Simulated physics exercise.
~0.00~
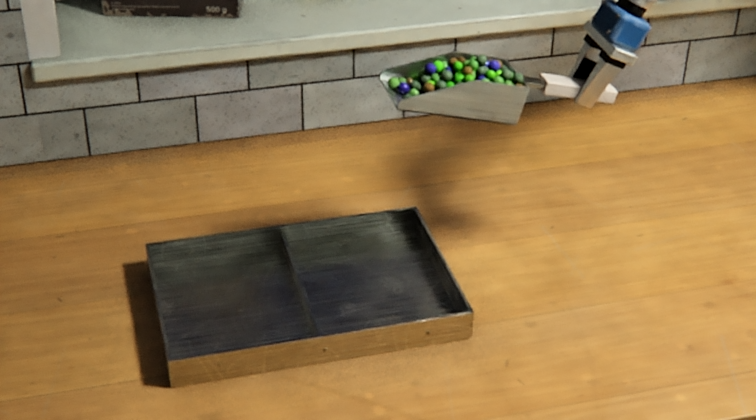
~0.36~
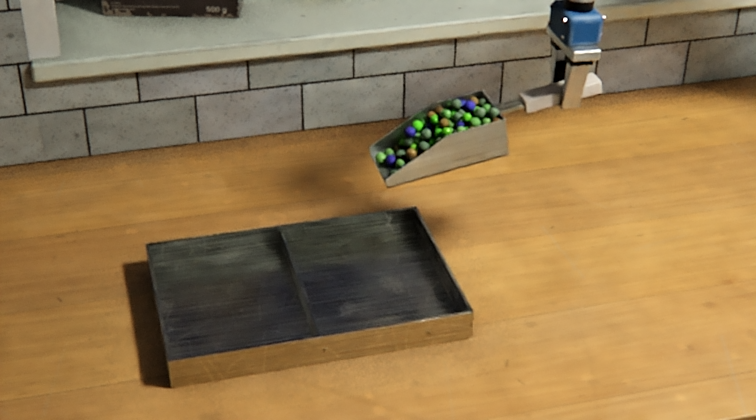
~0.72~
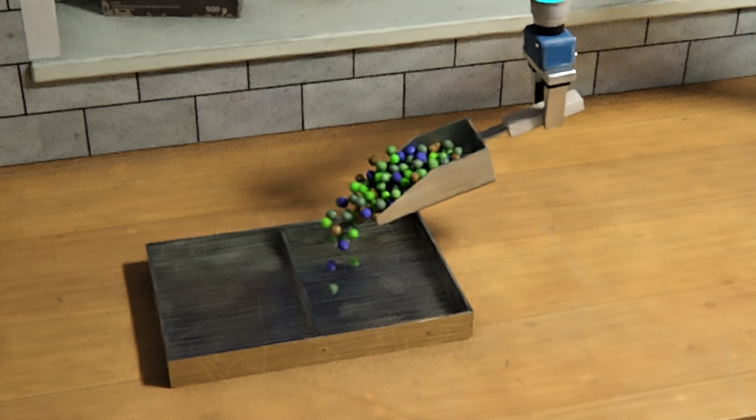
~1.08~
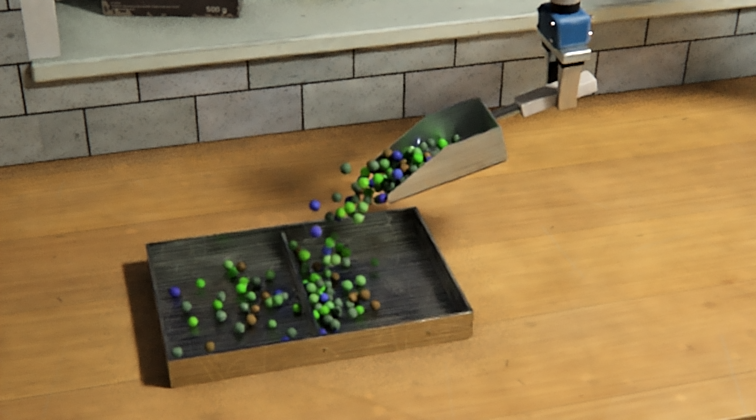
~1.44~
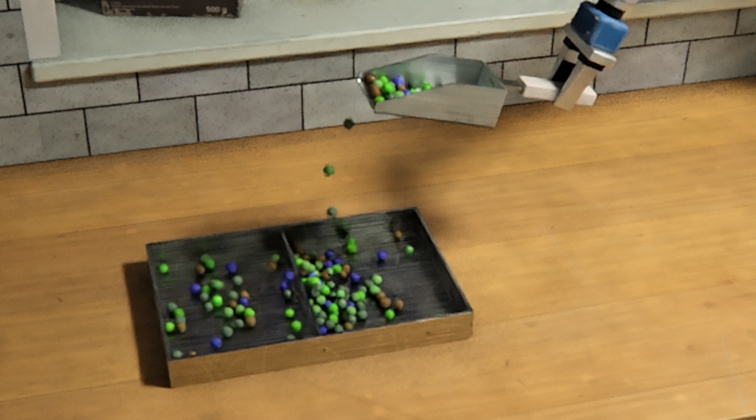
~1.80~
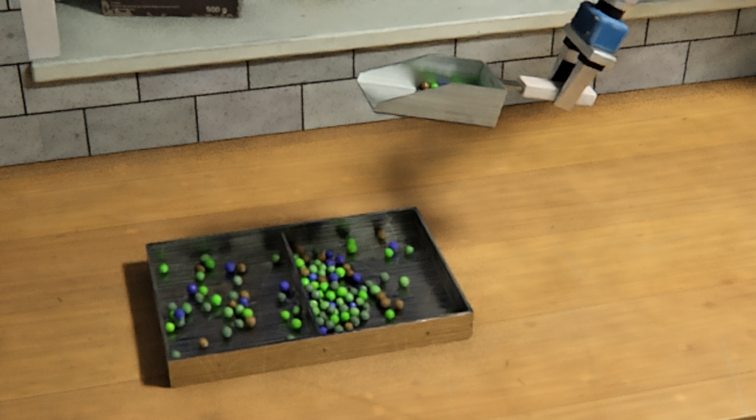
The clip opens on a robot arm holding a metal scoop heaped with small round sweets, mostly green with some blue and brown, above a wooden table with a divided tray. The arm lowers the scoop and tips its open front downward. It moves further left and down, and sweets begin spilling over the lip into the tray. They keep pouring, scattering on both sides of the dividing wall. The scoop then rises and tilts back, holding a small remainder. At the end most sweets lie in the tray, more of them in the right part.
